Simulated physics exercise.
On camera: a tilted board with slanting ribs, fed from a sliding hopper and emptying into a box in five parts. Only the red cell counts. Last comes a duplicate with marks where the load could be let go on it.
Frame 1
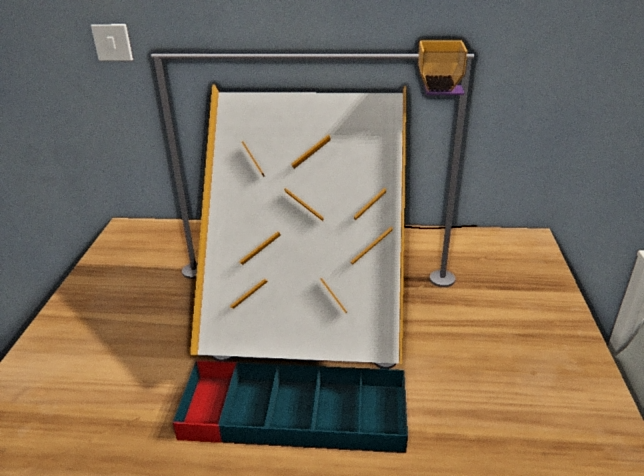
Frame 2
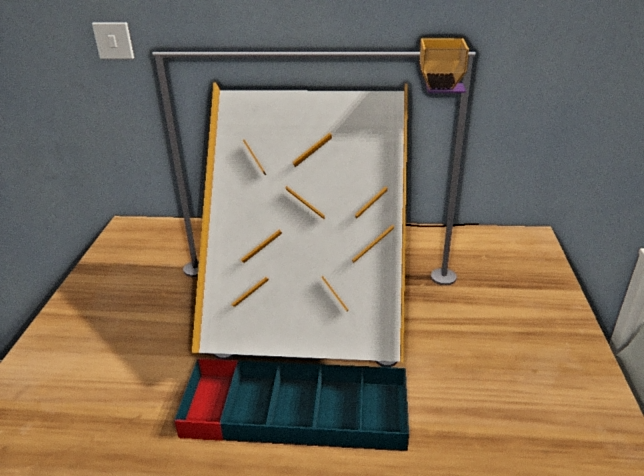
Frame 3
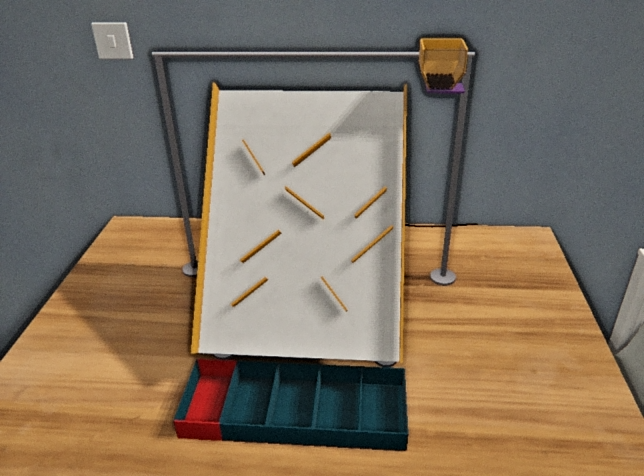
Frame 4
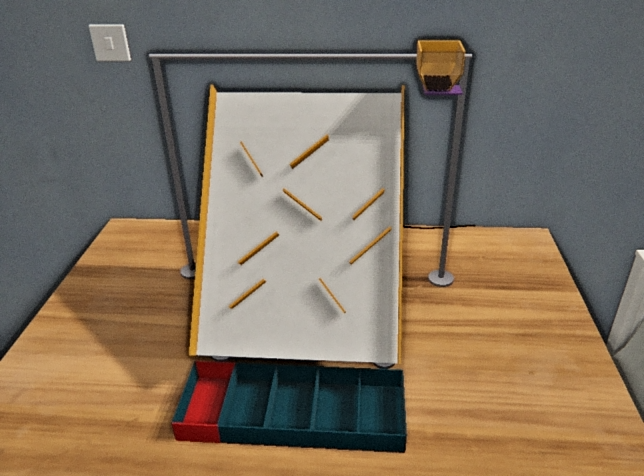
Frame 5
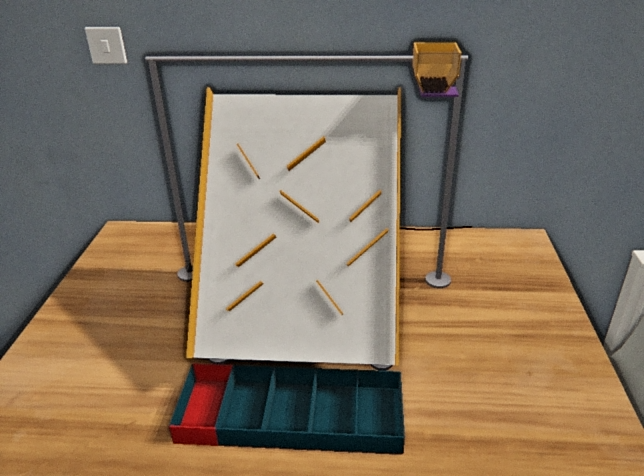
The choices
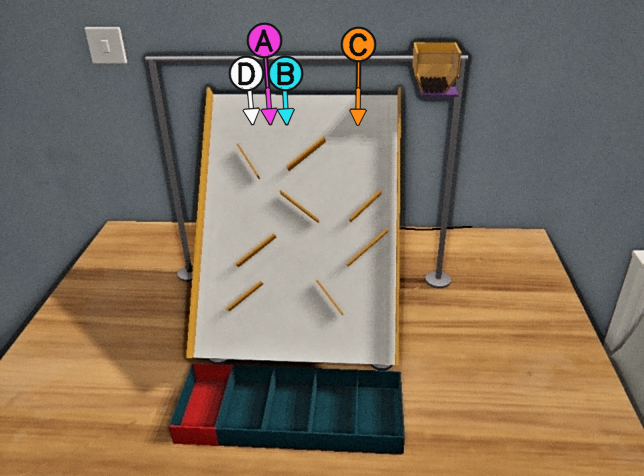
The view drifts very slightly, while nothing in the scene itself moves. An orange hopper holding dark pieces stays at the right end of a metal rail, above a tilted white board with slanting ribs, and the box below, with one red cell at the left, remains empty.
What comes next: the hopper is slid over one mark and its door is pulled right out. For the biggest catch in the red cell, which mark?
B beats the others.
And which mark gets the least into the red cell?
Here it is mark C.
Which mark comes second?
The answer is A.
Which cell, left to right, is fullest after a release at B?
It is the first one.
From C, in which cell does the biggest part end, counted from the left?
The fifth from the left.
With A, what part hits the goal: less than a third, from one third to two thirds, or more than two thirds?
It is from one third to two thirds.
On the marked copy, mark A meets the board at (270, 118); mark B meets the board at (286, 118); mark C meets the board at (357, 119); mark D meets the board at (252, 118).
If A is chosen, roughly half in the red cell, roughly a third in other cells, about a tenth outside the box.
If B is chosen, almost all in the red cell, just a few in other cells.
If C is chosen, about a tenth in the red cell, the larger part in other cells, about a tenth outside the box.
If D is chosen, roughly a third in the red cell, roughly half in other cells, roughly a quarter outside the box.
